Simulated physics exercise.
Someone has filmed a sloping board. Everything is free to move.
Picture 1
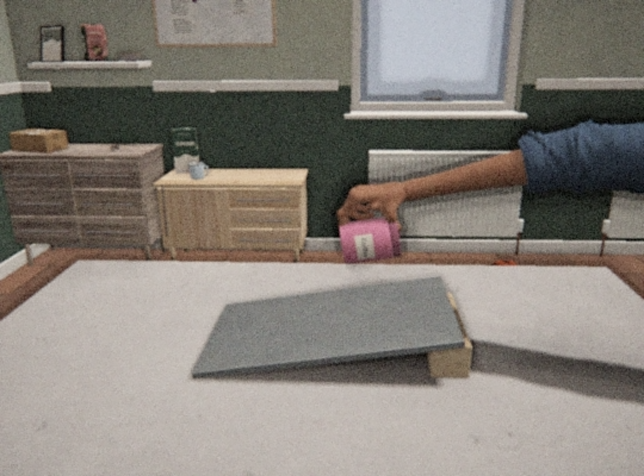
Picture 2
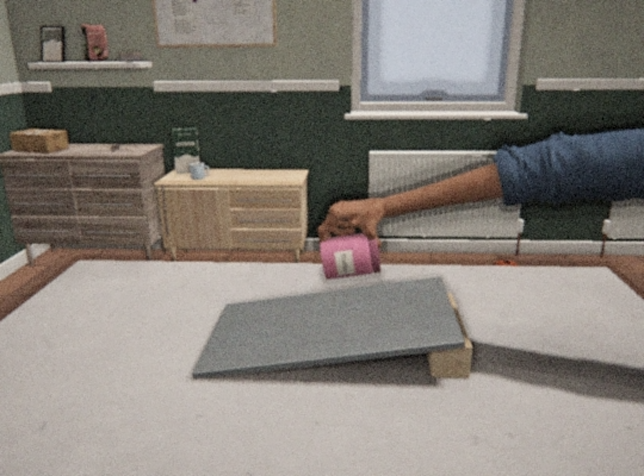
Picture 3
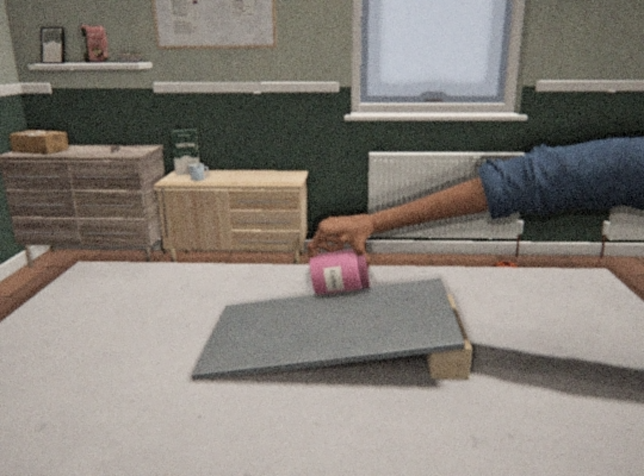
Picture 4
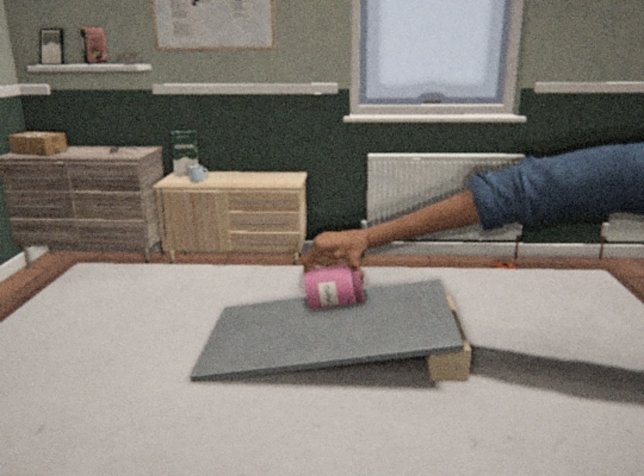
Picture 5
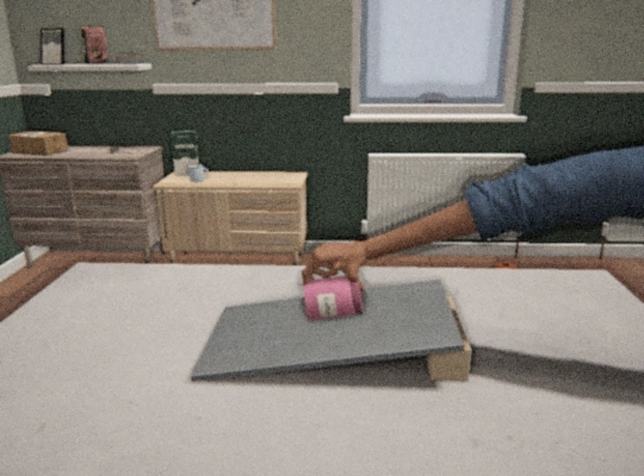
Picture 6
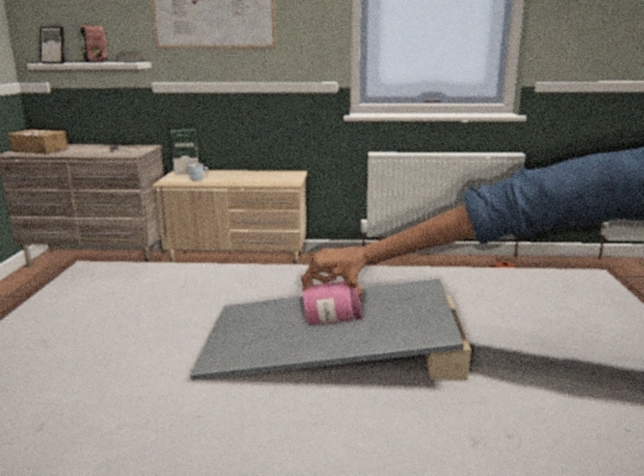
In a room with green walls, a hand reached in from the right and lowered a pink jar on its side onto a gray sloping board, then kept its hold there.
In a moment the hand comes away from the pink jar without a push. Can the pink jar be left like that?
As it turns out, it keeps its place.
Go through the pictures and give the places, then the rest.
In the first picture, on its way; pink jar (370, 240).
In the second picture, on its way; pink jar (351, 256).
In the third picture, on its way; pink jar (340, 271).
In the fourth picture, on its way; pink jar (335, 286).
In the fifth picture, on its way; pink jar (334, 297).
In the sixth picture, in place under the hand; pink jar (333, 302).
Then, 0.30 s after the last picture, nothing has stirred.
Then, 0.70 s after the last picture, pink jar resting near (333, 302).
At rest, it is in place. Seen from the same camera at the end, pink jar near (333, 303). The pink jar remains at rest.
